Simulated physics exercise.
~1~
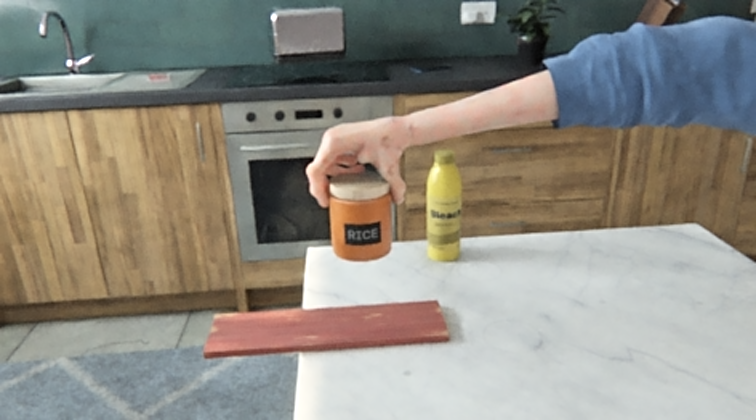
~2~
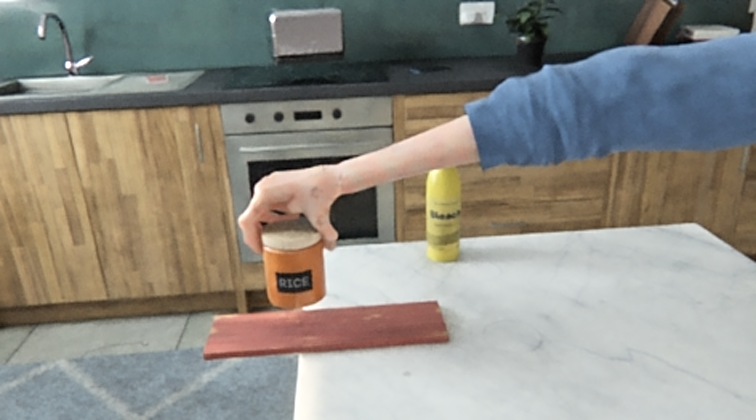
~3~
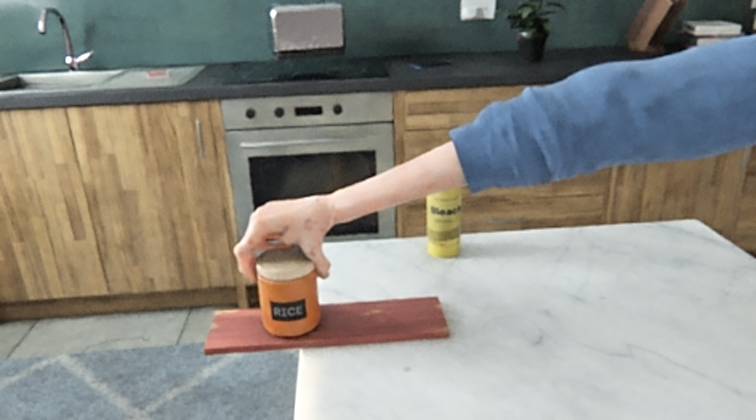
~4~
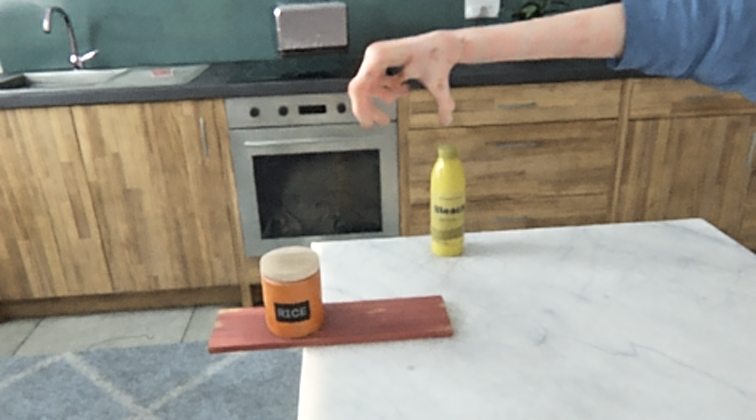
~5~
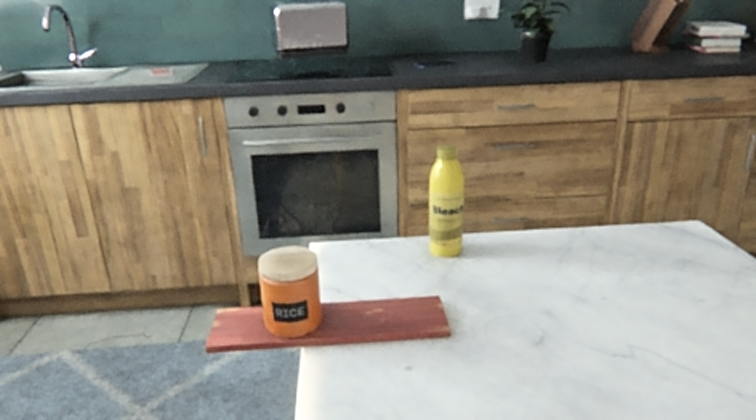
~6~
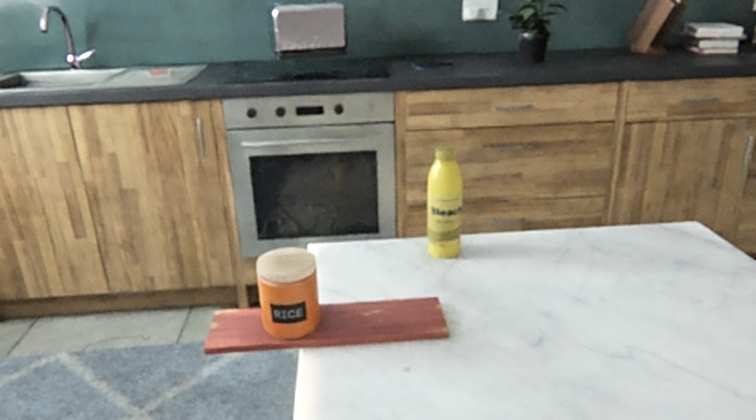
The clip shows a hand moving an orange rice jar left and down onto the overhanging part of a red board at a marble table's edge, near a yellow bottle. The hand lets go and withdraws, and the board stays balanced with the jar upright on it.
